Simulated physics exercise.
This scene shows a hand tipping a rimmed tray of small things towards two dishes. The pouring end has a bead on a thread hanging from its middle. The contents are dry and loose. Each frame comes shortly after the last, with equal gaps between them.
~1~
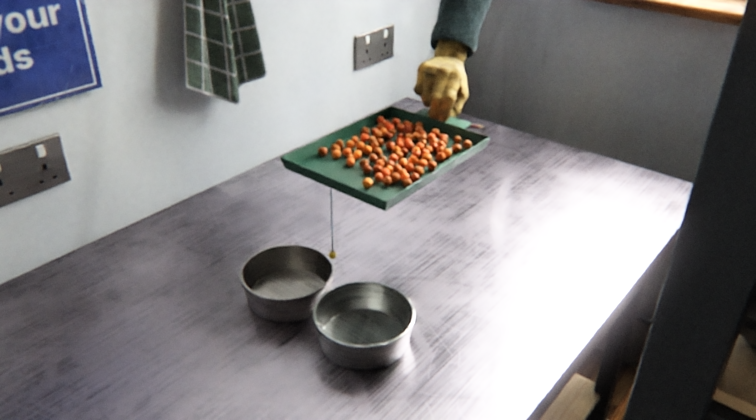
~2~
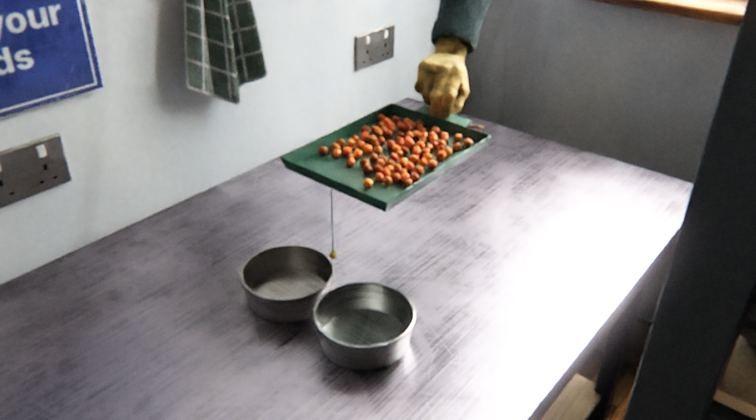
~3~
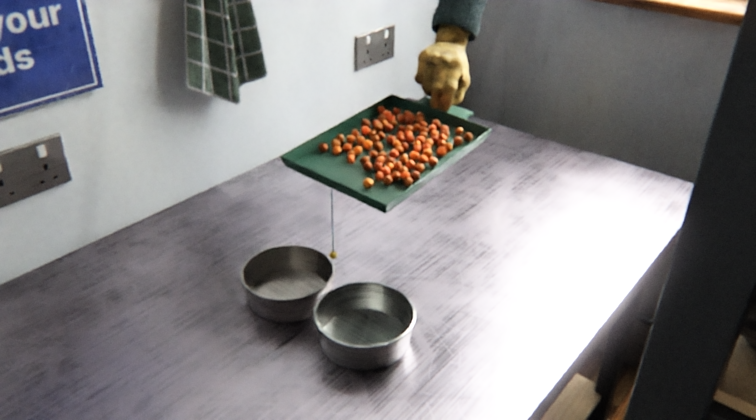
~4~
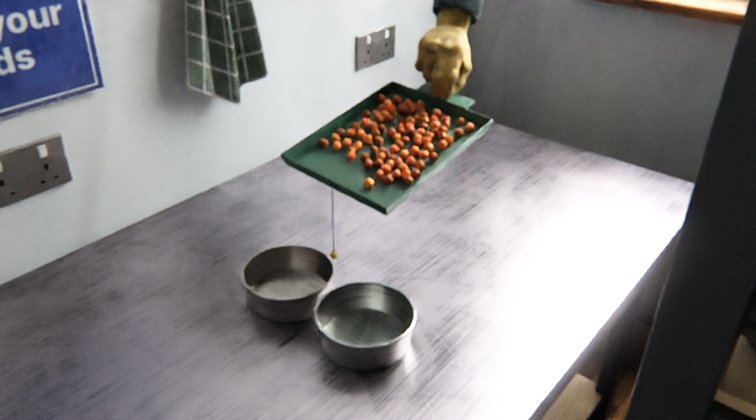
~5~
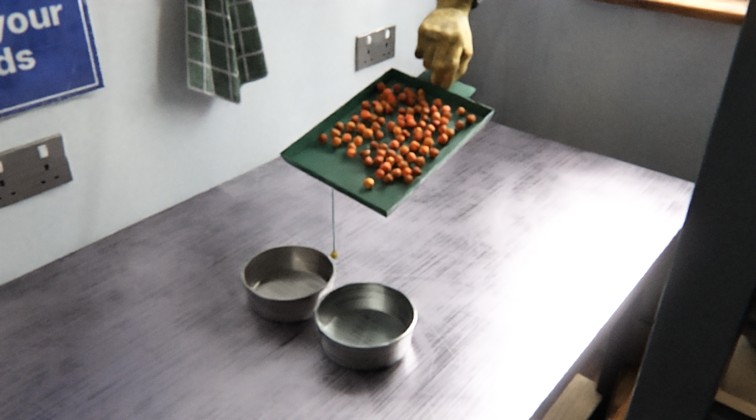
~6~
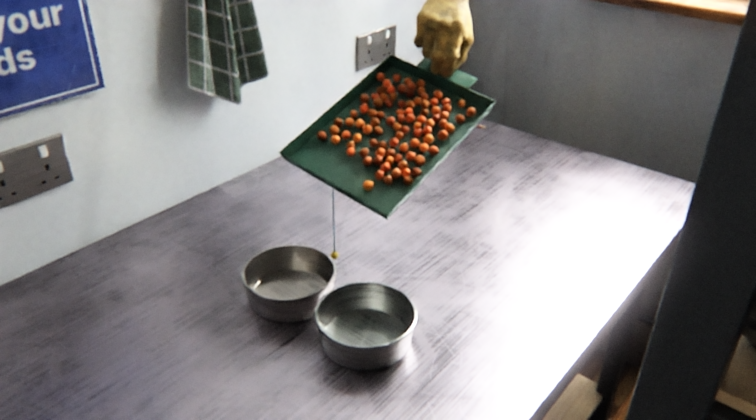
Green tray of orange-brown coated peanuts tilting gradually as a gloved hand raises its far end above two grey dishes.
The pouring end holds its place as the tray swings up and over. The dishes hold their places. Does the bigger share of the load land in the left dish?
The right one.
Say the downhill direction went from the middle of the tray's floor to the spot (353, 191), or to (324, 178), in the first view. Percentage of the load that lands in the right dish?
50 %, give or take, and then 10 %.
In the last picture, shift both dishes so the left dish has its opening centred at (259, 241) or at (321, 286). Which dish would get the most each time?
Place 1 - the dish at right; place 2 - the dish at left.
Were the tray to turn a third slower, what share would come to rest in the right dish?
It would come out near 80 per cent.
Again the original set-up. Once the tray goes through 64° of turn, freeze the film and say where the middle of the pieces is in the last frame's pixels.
Near (377, 167).
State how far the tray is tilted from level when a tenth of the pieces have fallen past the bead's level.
About 110 degrees.
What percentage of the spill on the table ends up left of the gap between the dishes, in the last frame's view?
Roughly 40 in a hundred.
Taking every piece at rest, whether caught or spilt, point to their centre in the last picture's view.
Near (356, 331).
Shortly afterwards, tray tipped steeply; all but a few on the tray; only a few in the air.
Next, tray tipped past a quarter turn; all but a few on the tray; only a few in the right dish; only a few outside both; only a few in the air.
Some moments later, tray tipped past a quarter turn; near two thirds in the right dish; a little in the left dish; near a quarter outside both; only a few in the air.
In the end, tray tipped past a quarter turn; near two thirds in the right dish; a little in the left dish; near a quarter outside both; only a few in the air.
